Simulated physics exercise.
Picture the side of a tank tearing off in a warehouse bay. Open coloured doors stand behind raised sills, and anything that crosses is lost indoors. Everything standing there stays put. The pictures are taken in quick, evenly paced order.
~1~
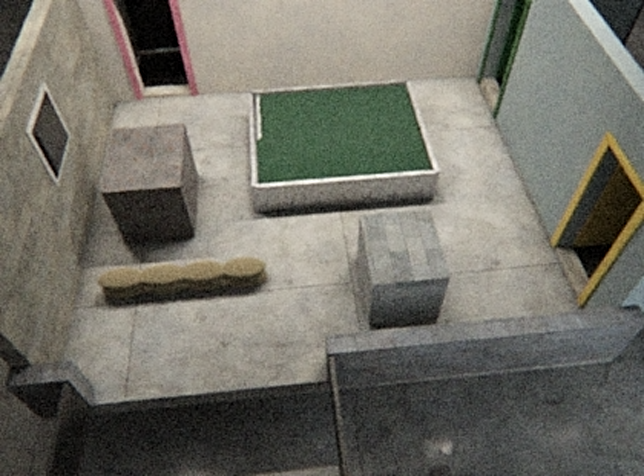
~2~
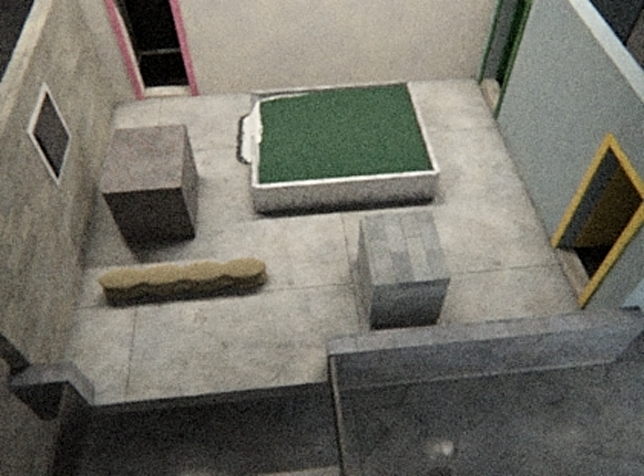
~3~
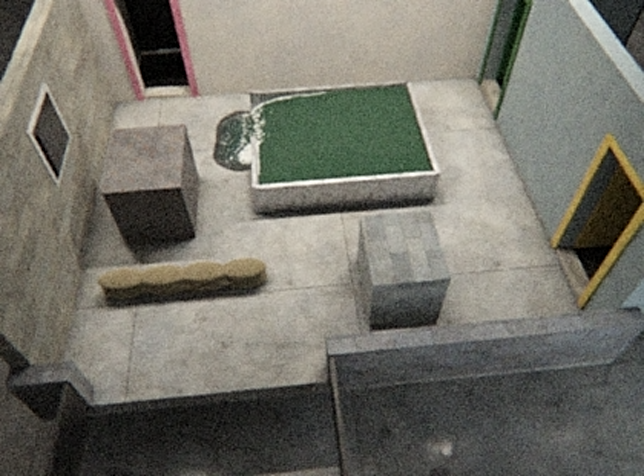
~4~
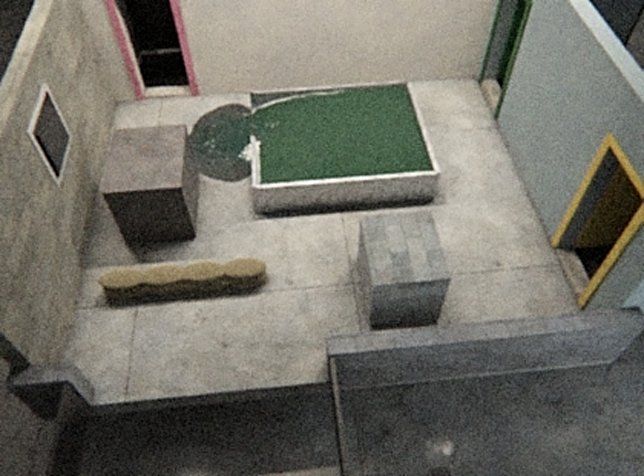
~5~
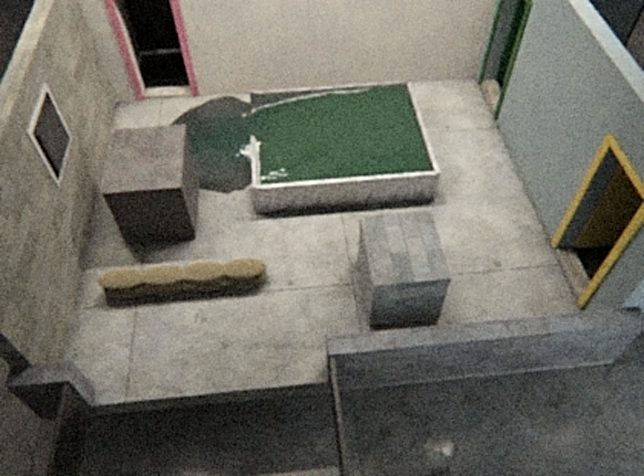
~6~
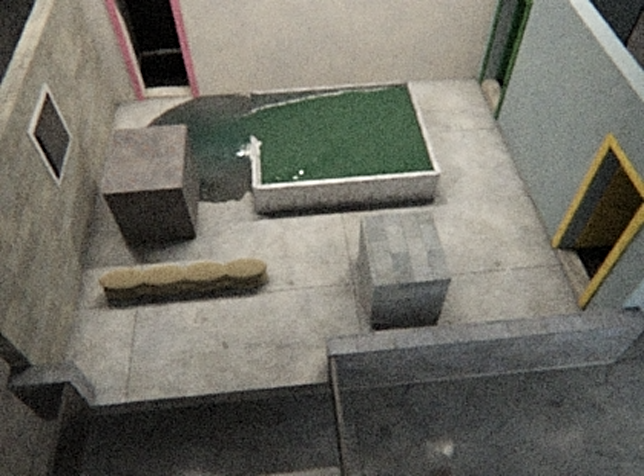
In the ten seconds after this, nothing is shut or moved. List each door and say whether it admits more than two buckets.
In order: The green door will not top two buckets; the pink door will top two buckets; the yellow door will not top two buckets.
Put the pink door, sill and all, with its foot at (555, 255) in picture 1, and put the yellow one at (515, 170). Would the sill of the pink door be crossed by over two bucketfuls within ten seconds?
Pink: Comes in low.
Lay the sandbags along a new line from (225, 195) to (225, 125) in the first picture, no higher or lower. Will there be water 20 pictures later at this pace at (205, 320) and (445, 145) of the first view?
I'd call it waterlogged for the first and left untouched for the second.
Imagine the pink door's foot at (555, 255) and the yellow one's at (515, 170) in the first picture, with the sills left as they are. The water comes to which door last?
Answer: The pink one.
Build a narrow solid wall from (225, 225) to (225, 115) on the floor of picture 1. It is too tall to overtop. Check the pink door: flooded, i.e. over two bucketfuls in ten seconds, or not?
From my reading, I'd say the pink door gets less than that.
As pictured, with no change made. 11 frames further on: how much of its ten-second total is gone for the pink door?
Near 5 %, I'd say.
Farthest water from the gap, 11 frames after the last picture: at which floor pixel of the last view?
Look around (81, 282).
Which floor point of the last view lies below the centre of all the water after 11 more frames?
Somewhere near (287, 151).
A moment on, water covers 20 % of the floor; the green door not reached, the pink door wet at the sill, nothing in, the yellow door not reached.
Next, water covers 20 % of the floor; the green door not reached, the pink door under two buckets in, the yellow door not reached.
Then, water covers 30 % of the floor; the green door not reached, the pink door far over two buckets in, the yellow door not reached.
Later, water covers 50 % of the floor; the green door not reached, the pink door far over two buckets in, the yellow door not reached.
In the end, water covers 80 % of the floor; the green door wet at the sill, nothing in, the pink door far over two buckets in, the yellow door wet at the sill, nothing in.
